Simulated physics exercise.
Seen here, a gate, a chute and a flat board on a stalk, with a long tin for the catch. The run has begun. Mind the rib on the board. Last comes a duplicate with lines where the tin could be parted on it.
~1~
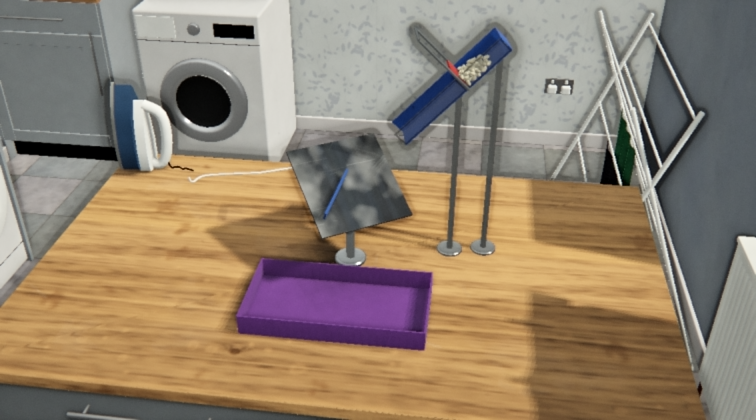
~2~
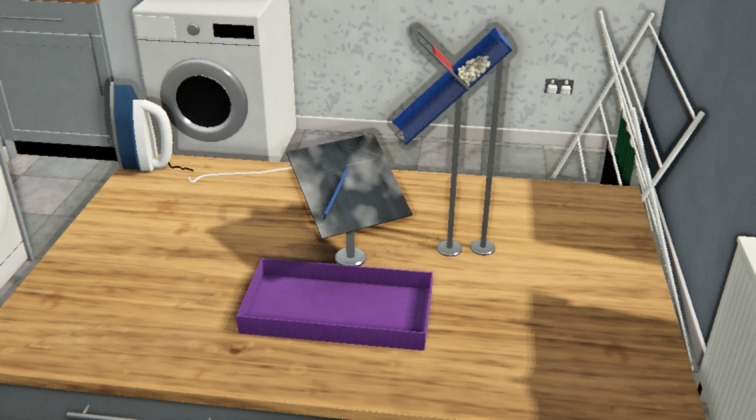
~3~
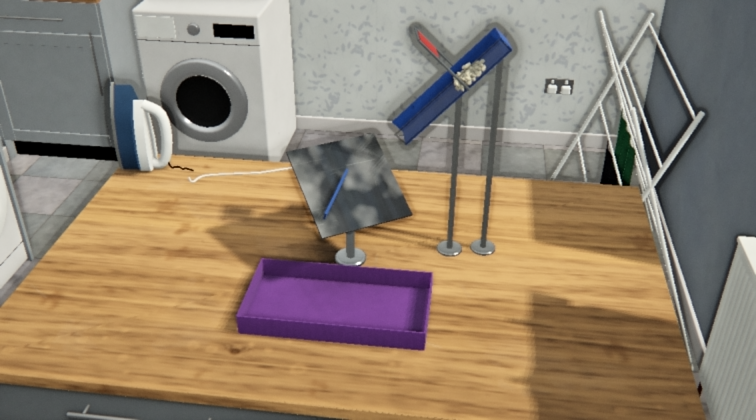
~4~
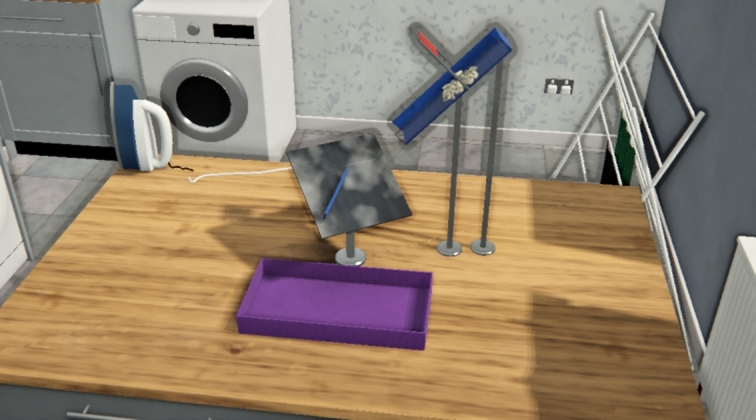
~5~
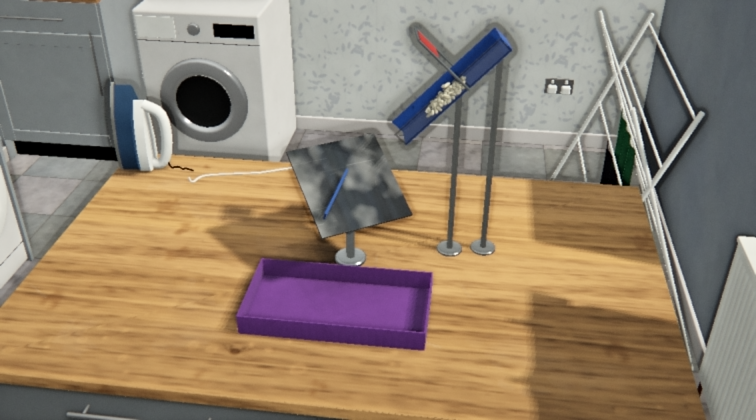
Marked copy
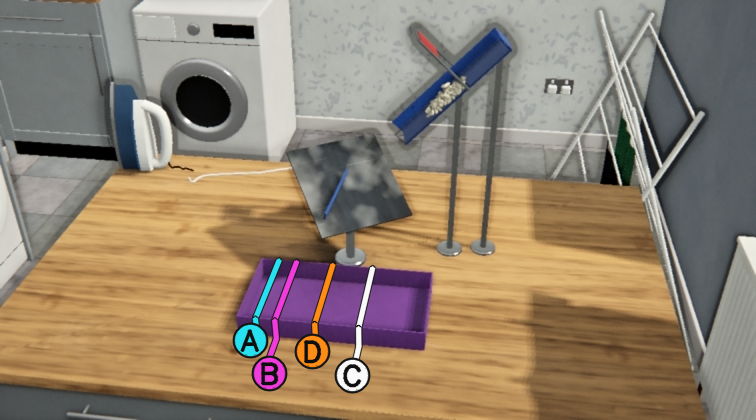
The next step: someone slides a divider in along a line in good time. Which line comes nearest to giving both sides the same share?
C beats the others.
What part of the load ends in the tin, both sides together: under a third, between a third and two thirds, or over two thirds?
About that: Over two thirds.
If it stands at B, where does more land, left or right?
Right.
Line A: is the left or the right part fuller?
The right side.
On the marked copy, line A crosses the front rim at (255, 317); line B crosses the front rim at (274, 319); line C crosses the front rim at (358, 327); line D crosses the front rim at (314, 323).
For line A, of what is caught, not one piece on the left of the divider, every piece on the right.
For line B, of what is caught, not one piece on the left of the divider, every piece on the right.
For line C, of what is caught, roughly half on the left of the divider, roughly half on the right.
For line D, of what is caught, about a tenth on the left of the divider, almost all on the right.
